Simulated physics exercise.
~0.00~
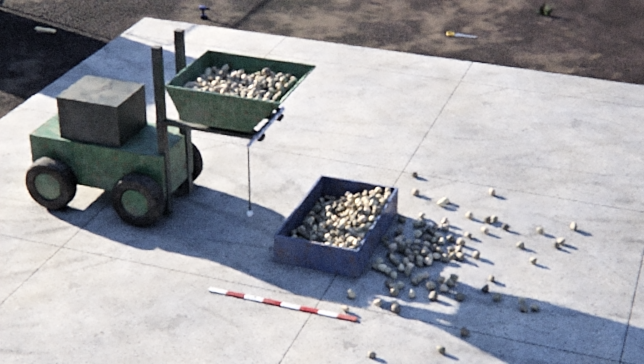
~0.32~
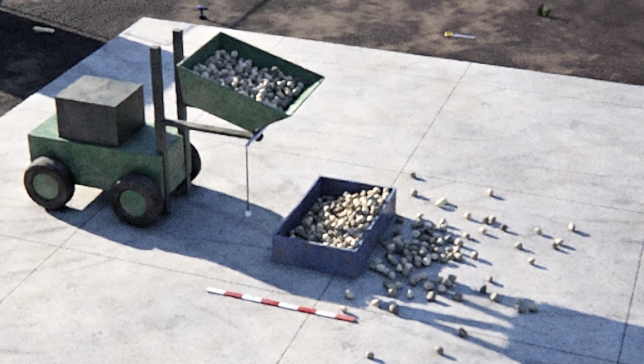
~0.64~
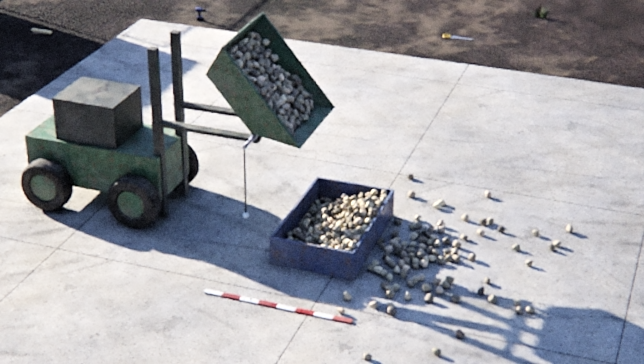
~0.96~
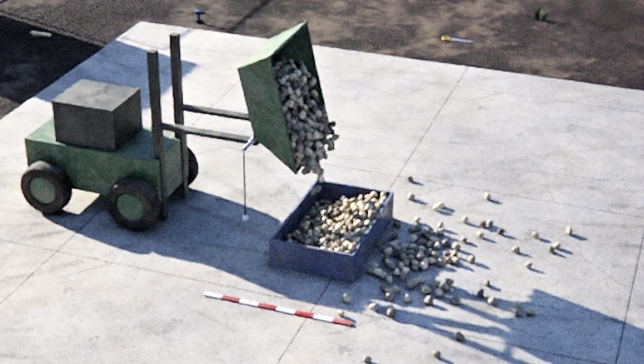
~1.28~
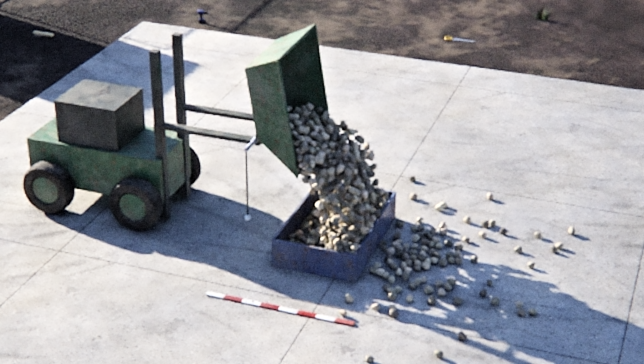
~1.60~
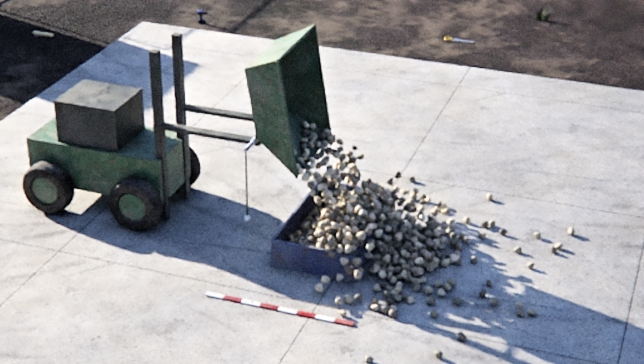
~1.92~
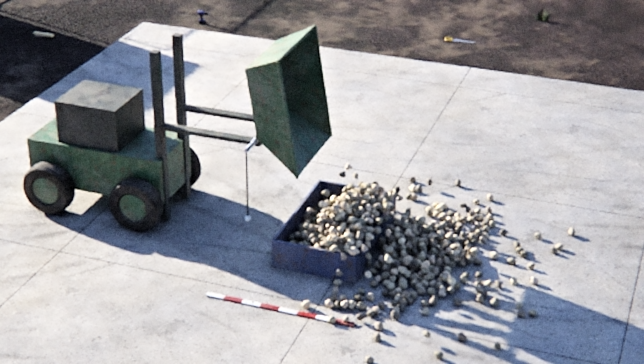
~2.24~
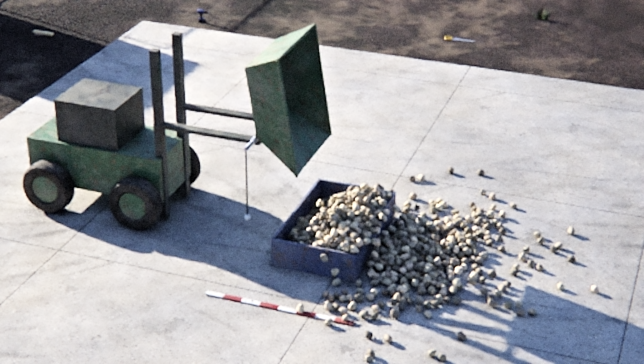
Green fork truck tipping a skip of rounded stones into an already filled blue bin, many spilling over onto the pale ground.
